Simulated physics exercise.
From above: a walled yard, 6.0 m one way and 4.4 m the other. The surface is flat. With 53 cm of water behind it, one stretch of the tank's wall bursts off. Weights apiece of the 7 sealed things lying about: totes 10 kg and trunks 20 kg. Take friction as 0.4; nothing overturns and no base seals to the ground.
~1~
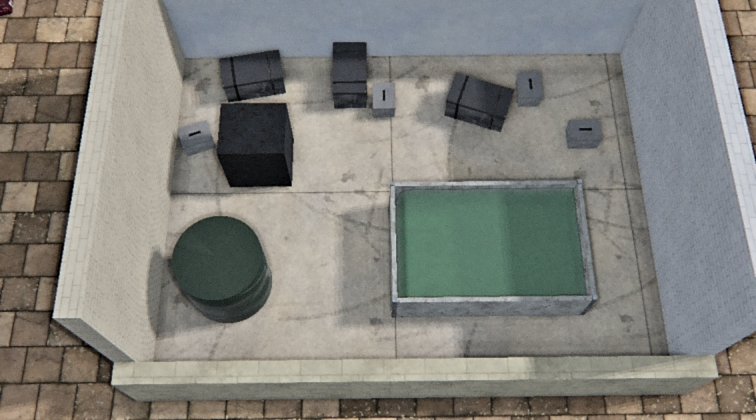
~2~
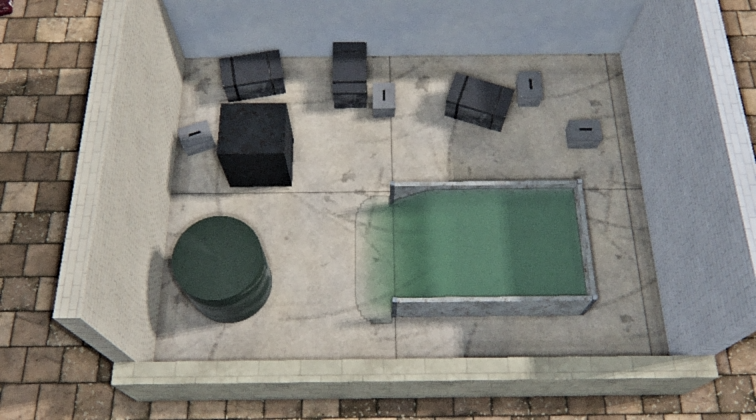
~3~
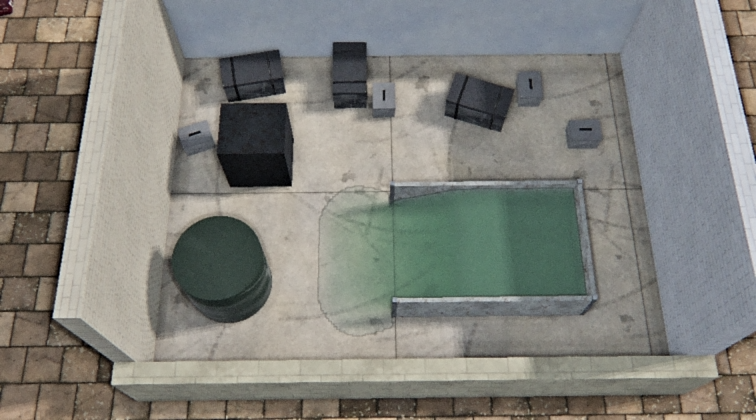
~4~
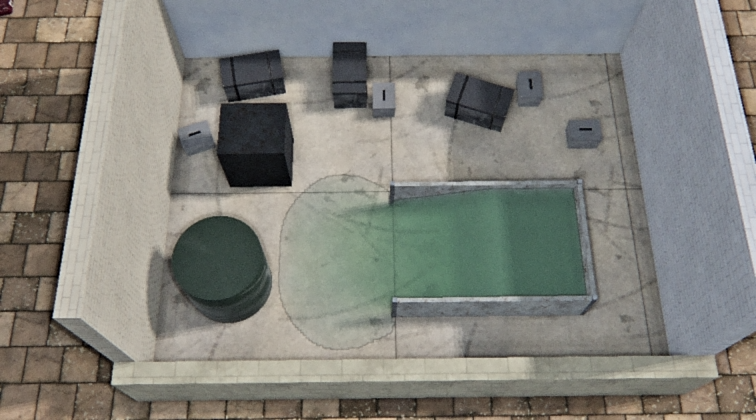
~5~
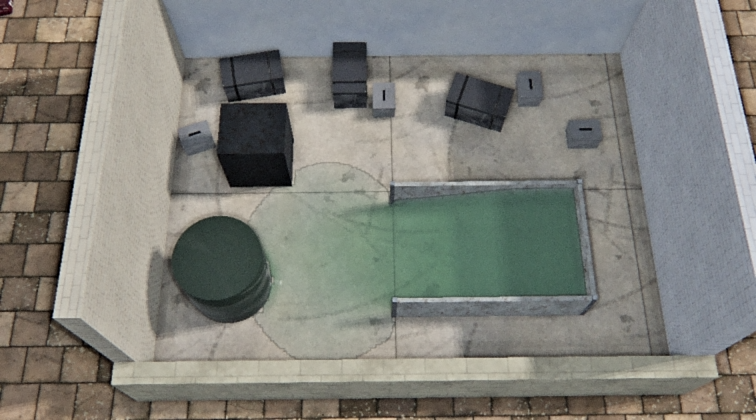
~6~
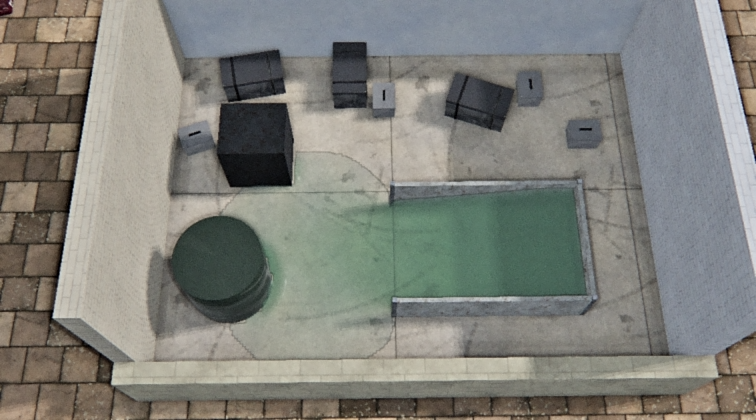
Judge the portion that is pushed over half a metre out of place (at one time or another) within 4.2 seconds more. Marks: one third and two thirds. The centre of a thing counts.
It is from one to two thirds.
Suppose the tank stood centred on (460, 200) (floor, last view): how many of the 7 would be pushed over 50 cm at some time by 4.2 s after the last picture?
Then 4.
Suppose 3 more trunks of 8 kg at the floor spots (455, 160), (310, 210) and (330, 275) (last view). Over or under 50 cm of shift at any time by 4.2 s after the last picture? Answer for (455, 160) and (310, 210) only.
In that order: Less, more.
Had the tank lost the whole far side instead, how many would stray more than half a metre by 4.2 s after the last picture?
In that case 7 of them.
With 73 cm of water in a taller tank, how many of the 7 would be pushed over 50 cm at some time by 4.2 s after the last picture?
In that case 5 of them.
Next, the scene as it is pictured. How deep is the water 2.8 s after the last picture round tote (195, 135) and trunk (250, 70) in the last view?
Roughly 7 and 12 cm.
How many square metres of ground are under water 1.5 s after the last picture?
Roughly 12 m2.
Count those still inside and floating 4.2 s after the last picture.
At that moment 1.
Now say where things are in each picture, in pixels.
In the first frame, a tote at (531, 84), on the bottom; a trunk at (481, 95), on the bottom; 2.9 m2 under water; 0 of 7 have shifted.
In the second frame, a tote at (531, 84), on the bottom; a trunk at (481, 95) rests on the ground; 3.6 m2 under water; 0 of 7 have shifted.
In the third frame, a tote at (531, 84) rests on the ground; a trunk at (481, 95) rests on the ground; water covers 4.5 m2; 0 of 7 have shifted.
In the fourth frame, a tote at (531, 84), on the bottom; a trunk at (481, 95) rests on the ground; 5.6 m2 under water; 0 of 7 have shifted.
In the fifth frame, a tote at (531, 84) rests on the ground; a trunk at (481, 95), on the bottom; water covers 6.7 m2; 0 of 7 have shifted.
In the sixth frame, a tote at (531, 84), on the bottom; a trunk at (481, 95), on the bottom; 7.5 m2 under water; 0 of 7 have shifted.
Then, 0.4 s after the last picture 0 of 7 are over 50 cm from their spots; 0 afloat.
Then, 1.5 s after the last picture 1 of 7 are over 50 cm from their spots; 0 afloat.
Then, 2.8 s after the last picture 1 of 7 are over 50 cm from their spots; 1 afloat.
Then, 4.2 s after the last picture 4 of 7 are over 50 cm from their spots, and 4 have been at some point; 1 afloat.
